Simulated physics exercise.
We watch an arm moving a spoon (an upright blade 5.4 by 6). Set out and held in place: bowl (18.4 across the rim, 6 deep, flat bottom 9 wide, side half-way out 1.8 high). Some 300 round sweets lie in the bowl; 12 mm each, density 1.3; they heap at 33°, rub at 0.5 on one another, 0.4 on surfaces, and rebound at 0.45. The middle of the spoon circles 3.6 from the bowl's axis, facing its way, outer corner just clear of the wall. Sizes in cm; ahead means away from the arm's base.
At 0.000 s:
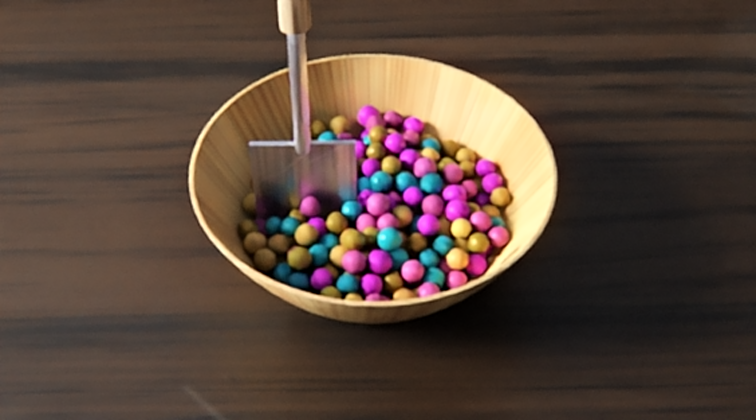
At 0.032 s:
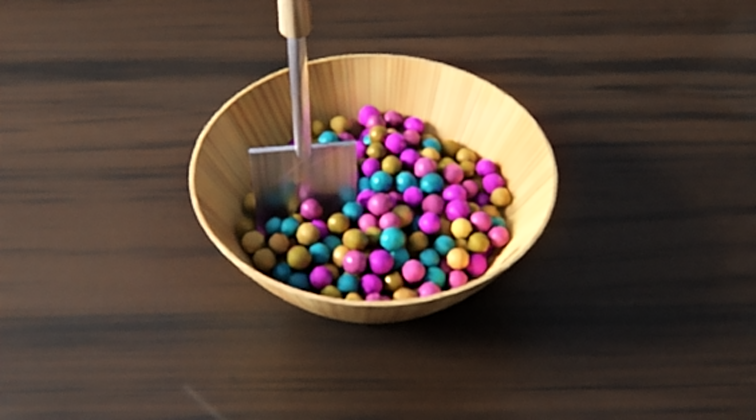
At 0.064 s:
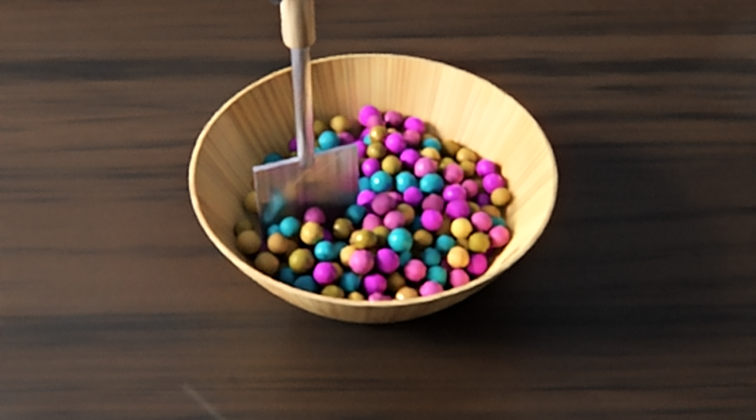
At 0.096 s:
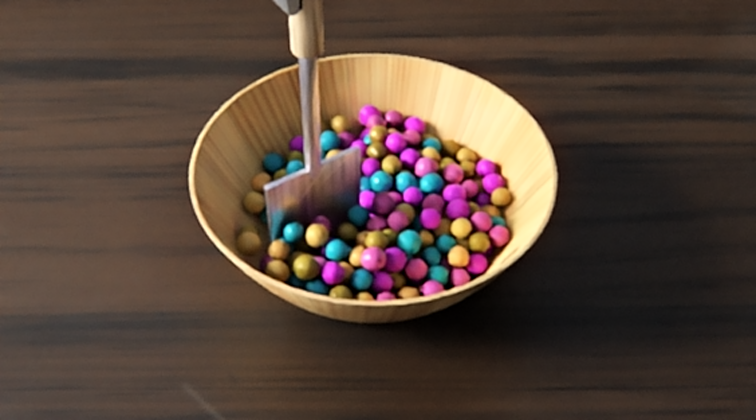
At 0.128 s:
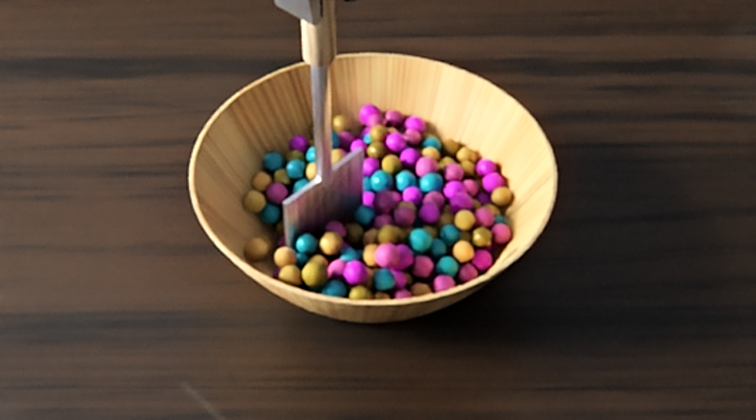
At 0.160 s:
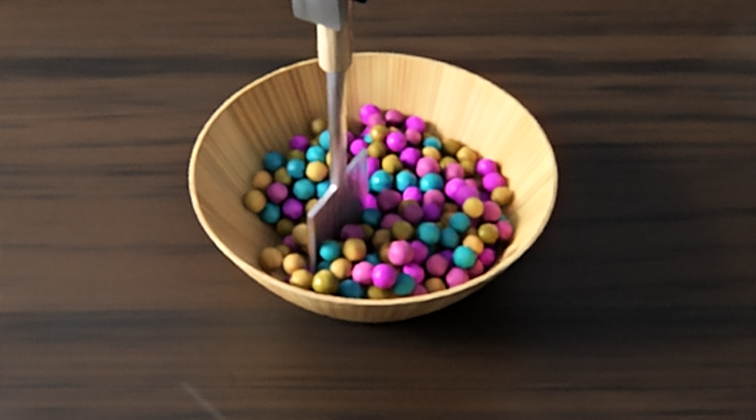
In a wooden bowl on a dark wood table, an upright flat blade on a handle sweeps through pink, purple, teal and golden balls, moving from the left toward the middle while turning edge-on and pushing some balls along.
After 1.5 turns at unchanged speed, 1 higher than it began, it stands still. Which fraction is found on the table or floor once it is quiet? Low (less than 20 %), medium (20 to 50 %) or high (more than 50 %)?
On the table or floor the share is low, less than 20 %.
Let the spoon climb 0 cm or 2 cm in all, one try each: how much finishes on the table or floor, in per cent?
About 15 and 10 per cent.
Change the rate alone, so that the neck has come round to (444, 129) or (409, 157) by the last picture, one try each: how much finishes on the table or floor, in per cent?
About 45 and 35 per cent.
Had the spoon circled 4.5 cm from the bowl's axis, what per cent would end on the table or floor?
Then about 15 per cent.
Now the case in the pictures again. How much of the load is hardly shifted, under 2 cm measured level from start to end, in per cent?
Roughly 5 per cent.
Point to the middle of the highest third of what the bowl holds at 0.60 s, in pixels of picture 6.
Around (359, 100).
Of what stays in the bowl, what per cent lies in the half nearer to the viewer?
Some 40 per cent.
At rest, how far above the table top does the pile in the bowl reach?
Some 6.5 cm.
After 0.60 s, 249° round, highest piece 8 above the table; 287 in the bowl, 9 on the table or floor, 6 in flight or on the tool.
After 1.03 s, 77° round, highest piece 8 above the table; 268 in the bowl, 31 on the table or floor, 3 in flight or on the tool.
After 1.45 s, 180° round, highest piece 6 above the table; 262 in the bowl, 40 on the table or floor.
After 2.15 s, 180° round, highest piece 6 above the table; 262 in the bowl, 40 on the table or floor.
At rest, 262 in the bowl, 40 on the table or floor. That is 13 % on the table or floor.
